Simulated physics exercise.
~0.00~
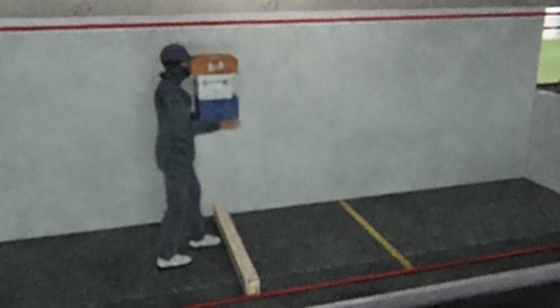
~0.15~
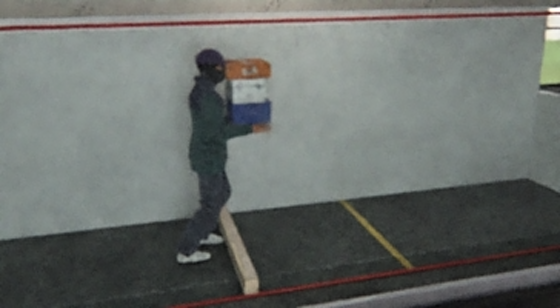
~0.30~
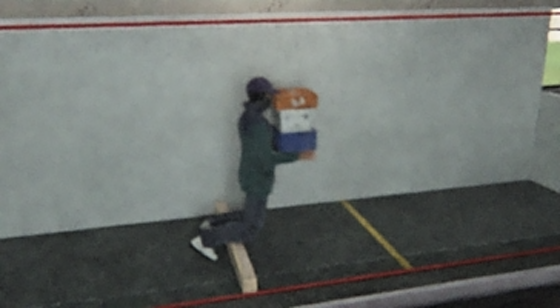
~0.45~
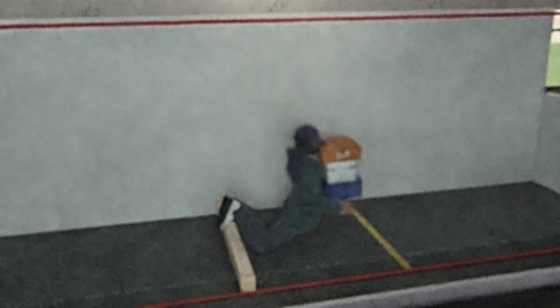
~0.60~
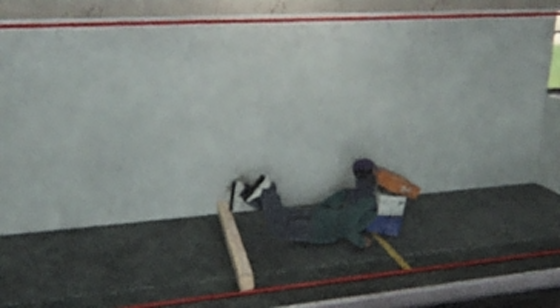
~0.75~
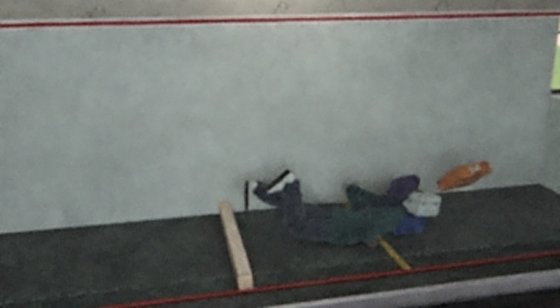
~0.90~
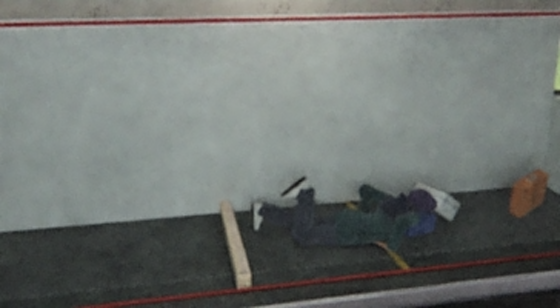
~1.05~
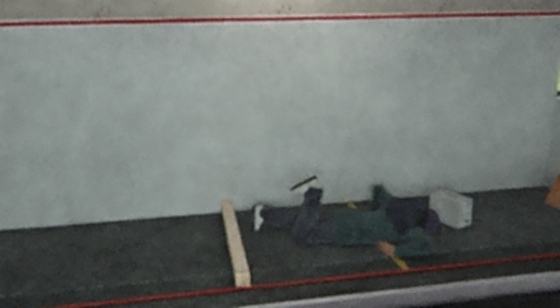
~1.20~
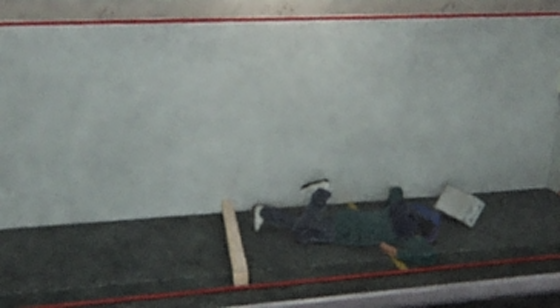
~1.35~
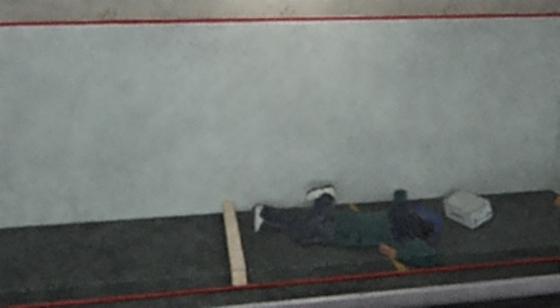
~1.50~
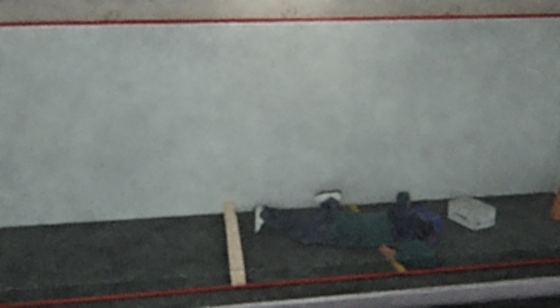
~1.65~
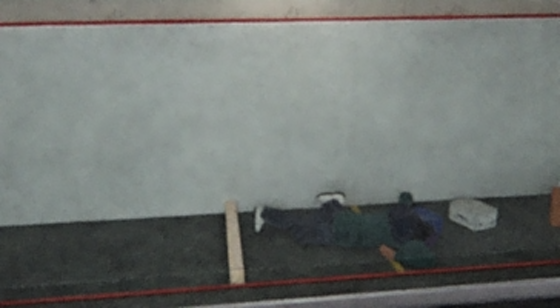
The video shows a dark-clothed figure carrying stacked orange, white and blue boxes rightward, pitching forward over a low wooden beam and landing face down as the boxes scatter; the white one tumbles past the yellow line and rests near the head, the orange one farther right.
